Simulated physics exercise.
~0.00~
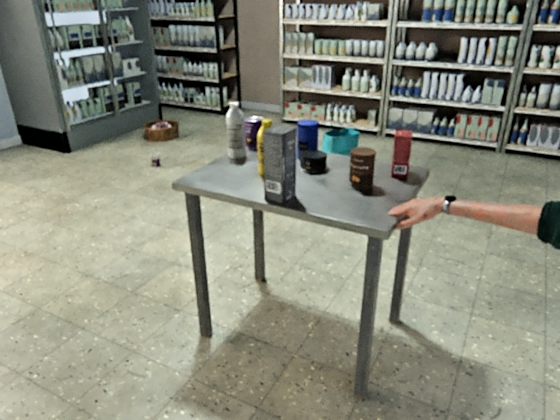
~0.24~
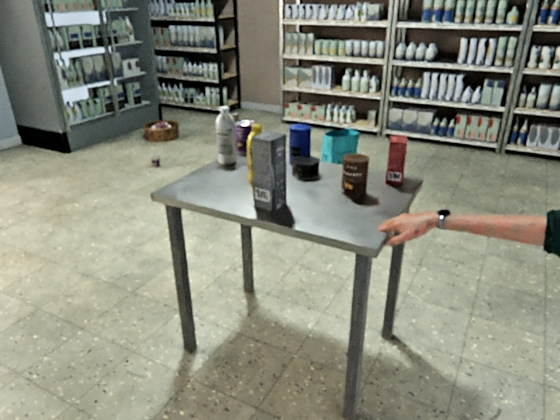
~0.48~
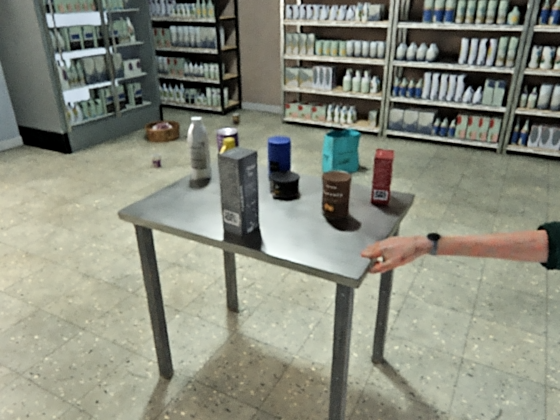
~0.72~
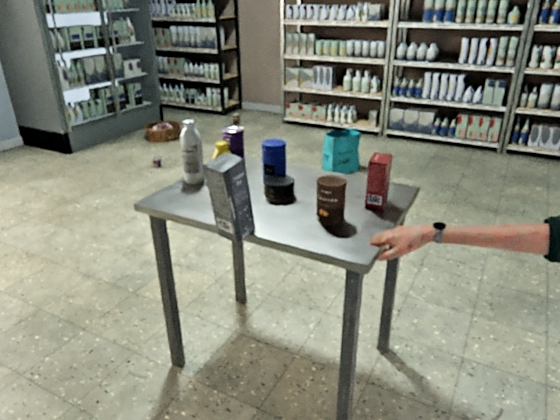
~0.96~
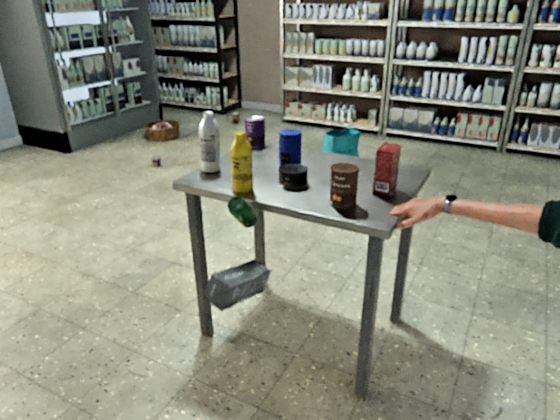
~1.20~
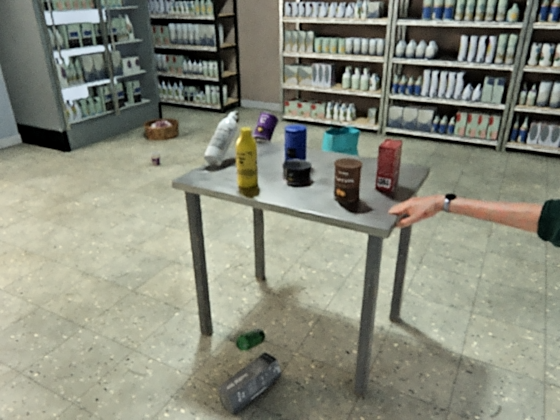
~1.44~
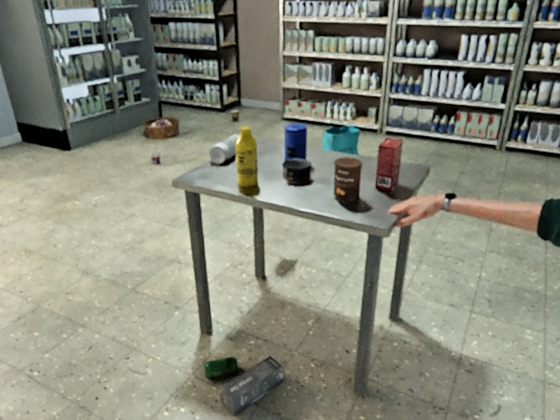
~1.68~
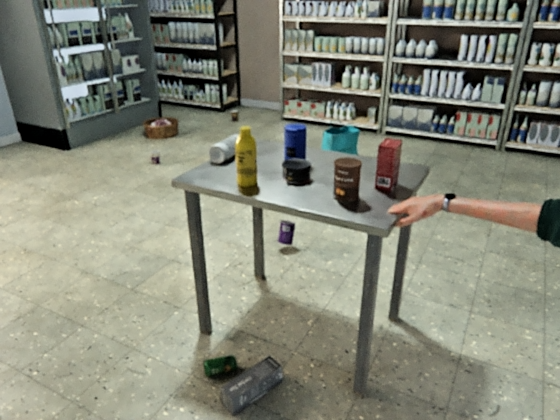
A small grey table crowded with bottles, tins, tubs and cartons stands on a tiled shop floor, seen from slightly above, with stocked shelves behind and a hand gripping its right corner. The hand pulls the table towards us and to the left, and the grey carton at the front edge begins to lean. As the table is jerked back, the grey carton drops off the front, followed by a green can. The white bottle tips onto its side, and the purple tin leans at the back and falls. Finally the carton and can lie on the floor, the purple tin is upside down beneath the tabletop, and the blue jar, yellow bottle, brown tin, black tub and red carton still stand.
